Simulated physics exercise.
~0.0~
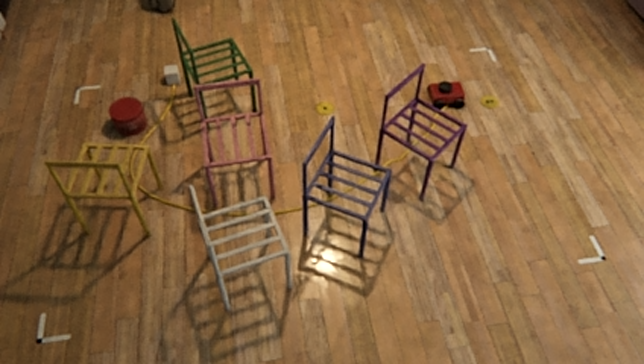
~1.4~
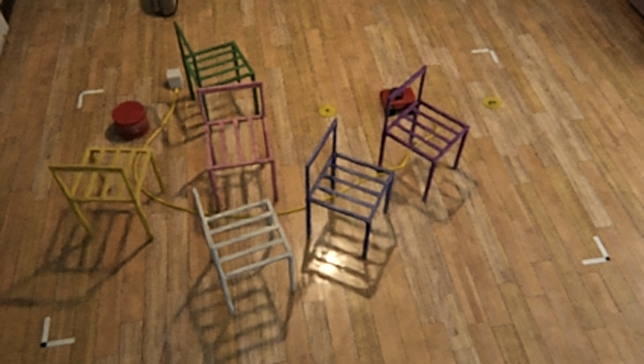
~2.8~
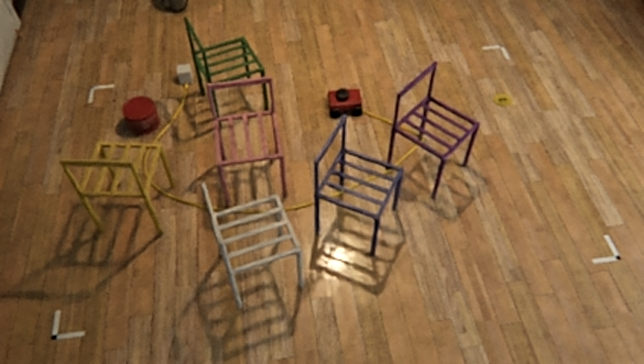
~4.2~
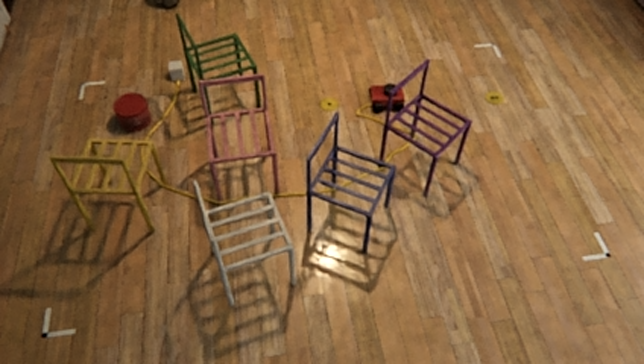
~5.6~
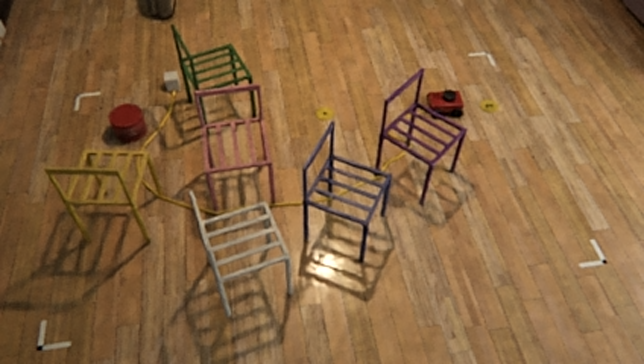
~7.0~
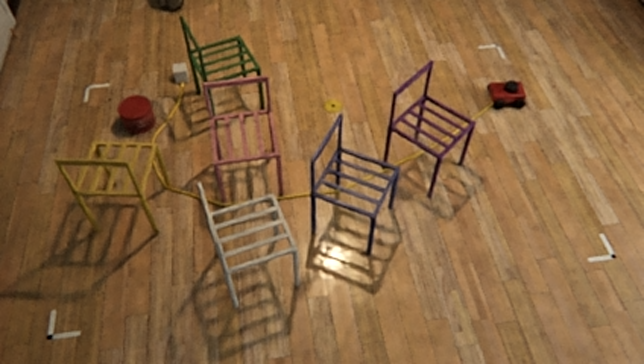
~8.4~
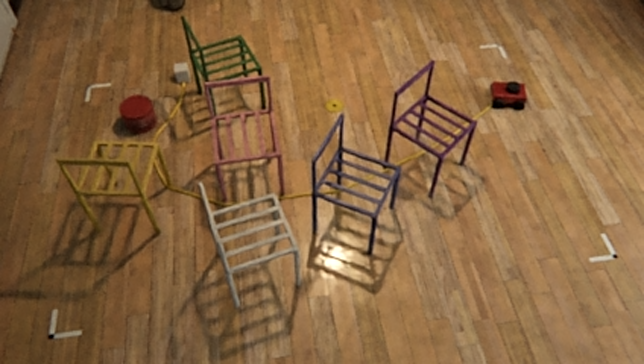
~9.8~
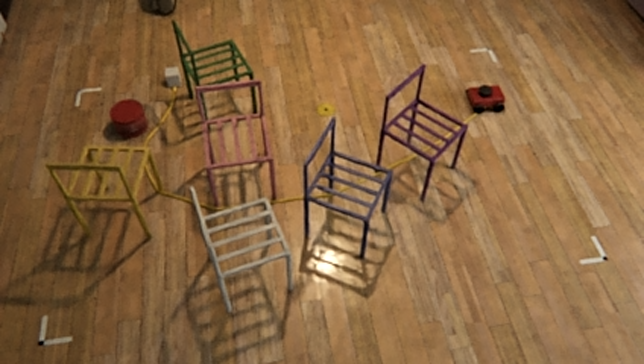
A red cart trailing a yellow lead moves left behind colourful chairs, then right, and stops.
